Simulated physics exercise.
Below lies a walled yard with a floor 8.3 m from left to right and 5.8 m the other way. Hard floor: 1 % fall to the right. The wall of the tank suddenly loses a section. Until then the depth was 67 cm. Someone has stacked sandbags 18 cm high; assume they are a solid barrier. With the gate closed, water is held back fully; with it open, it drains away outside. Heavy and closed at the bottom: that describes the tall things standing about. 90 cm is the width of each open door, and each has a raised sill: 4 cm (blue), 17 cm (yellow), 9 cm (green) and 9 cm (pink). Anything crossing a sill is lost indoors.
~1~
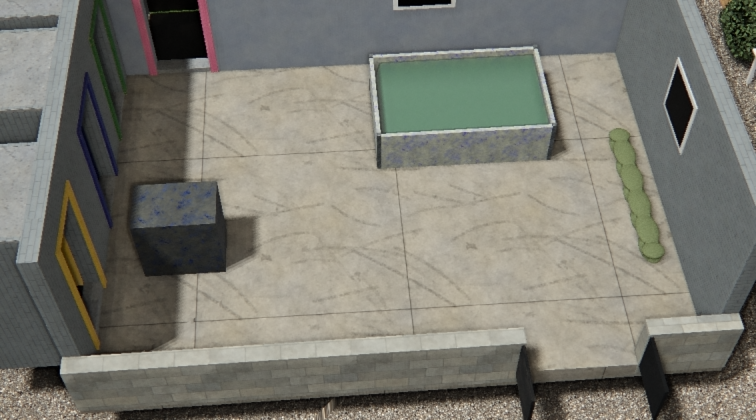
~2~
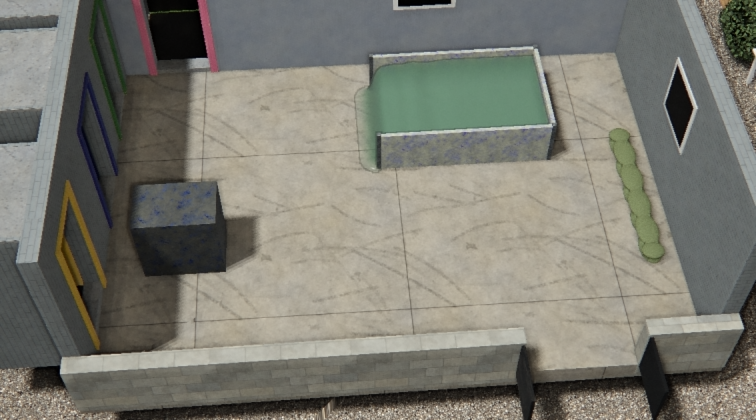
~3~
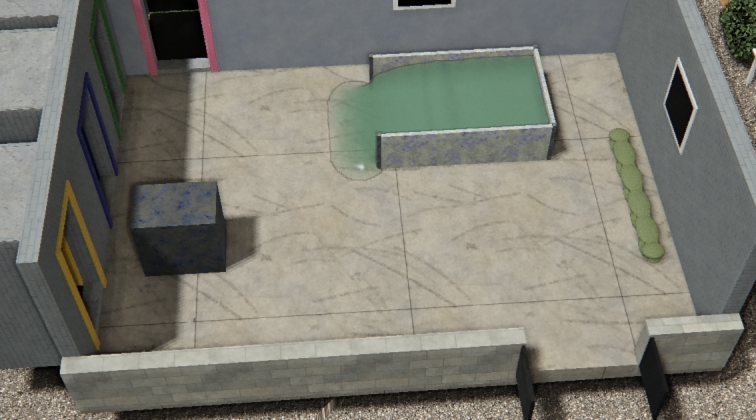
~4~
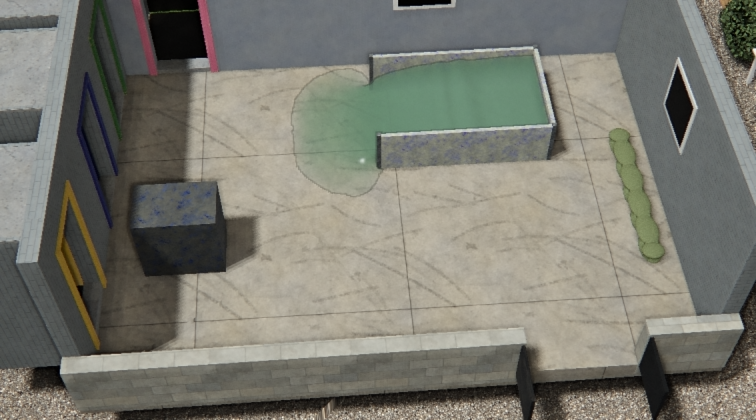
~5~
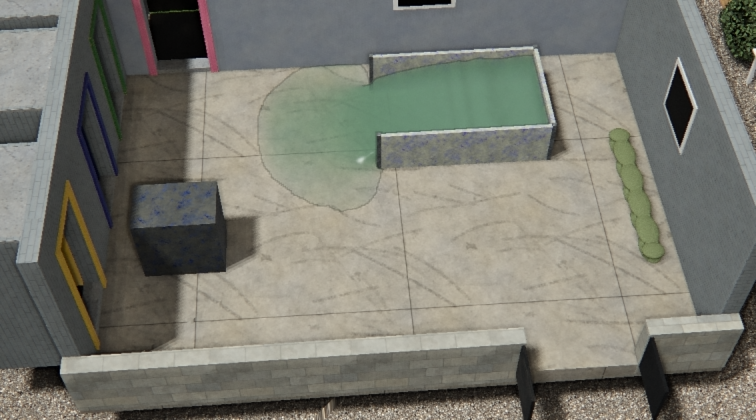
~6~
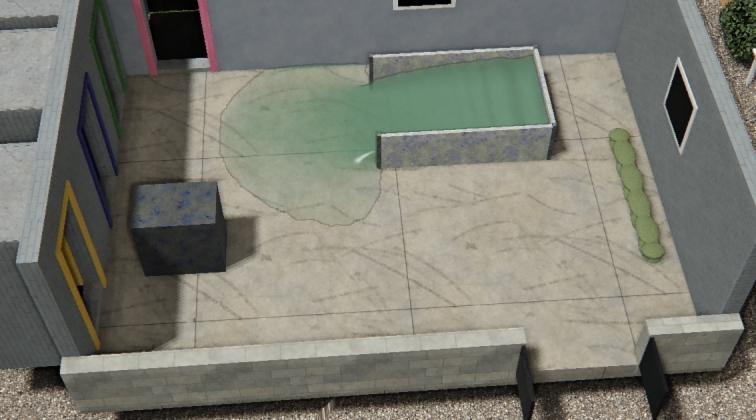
We see a walled yard with a raised tank of green water whose left side opens, and the water pours out and spreads leftward and toward the viewer across the pale floor in a widening, rounded sheet.
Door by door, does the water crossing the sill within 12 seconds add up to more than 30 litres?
Door by door: The blue door: Yes; the yellow door: No; the green door: Yes; the pink door: Yes.
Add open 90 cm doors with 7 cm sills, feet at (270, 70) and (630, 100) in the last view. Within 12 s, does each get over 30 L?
Door 1: Higher; door 2: Lower.
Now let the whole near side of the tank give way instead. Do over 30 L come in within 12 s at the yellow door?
So for yellow: No.
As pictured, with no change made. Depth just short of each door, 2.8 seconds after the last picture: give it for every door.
Blue 21 cm, yellow 4 cm, green 26 cm, pink 15 cm.
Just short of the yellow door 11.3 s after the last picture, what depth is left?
2.5 cm.
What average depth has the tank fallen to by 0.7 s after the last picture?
Some 41 cm on average.
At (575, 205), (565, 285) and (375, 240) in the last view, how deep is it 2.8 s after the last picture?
Roughly 0, 0, 0 cm.
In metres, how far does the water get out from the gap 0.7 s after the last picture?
That's near 4.2 m in a straight line.
Then, 0.7 s after the last picture water covers 30 % of the floor and is deepest (29 cm) near (370, 136); blue door 3 cm at the sill, 0 L in, yellow door not reached, green door 13 cm at the sill, 2 L in, pink door 8 cm at the sill, 0 L in.
Then, 1.5 s after the last picture water covers 35 % of the floor and is deepest (36 cm) near (138, 83); blue door 20 cm at the sill, 42 L in, yellow door not reached, green door 29 cm at the sill, 60 L in, pink door 13 cm at the sill, 0 L in.
Then, 2.8 s after the last picture water covers 45 % of the floor and is deepest (27 cm) near (169, 105); blue door 21 cm at the sill, 190 L in, yellow door 4 cm at the sill, 0 L in, green door 26 cm at the sill, 227 L in, pink door 15 cm at the sill, 19 L in.
Then, 6.3 s after the last picture water covers 60 % of the floor and is deepest (12 cm) near (95, 382); blue door 9 cm at the sill, 340 L in, yellow door 5 cm at the sill, 0 L in, green door 8 cm at the sill, 329 L in, pink door 9 cm at the sill, 77 L in.
Then, 11.3 s after the last picture water covers 95 % of the floor and is deepest (12 cm) near (705, 344); blue door 3 cm at the sill, 357 L in, yellow door 3 cm at the sill, 0 L in, green door 2 cm at the sill, 329 L in, pink door 3 cm at the sill, 78 L in.
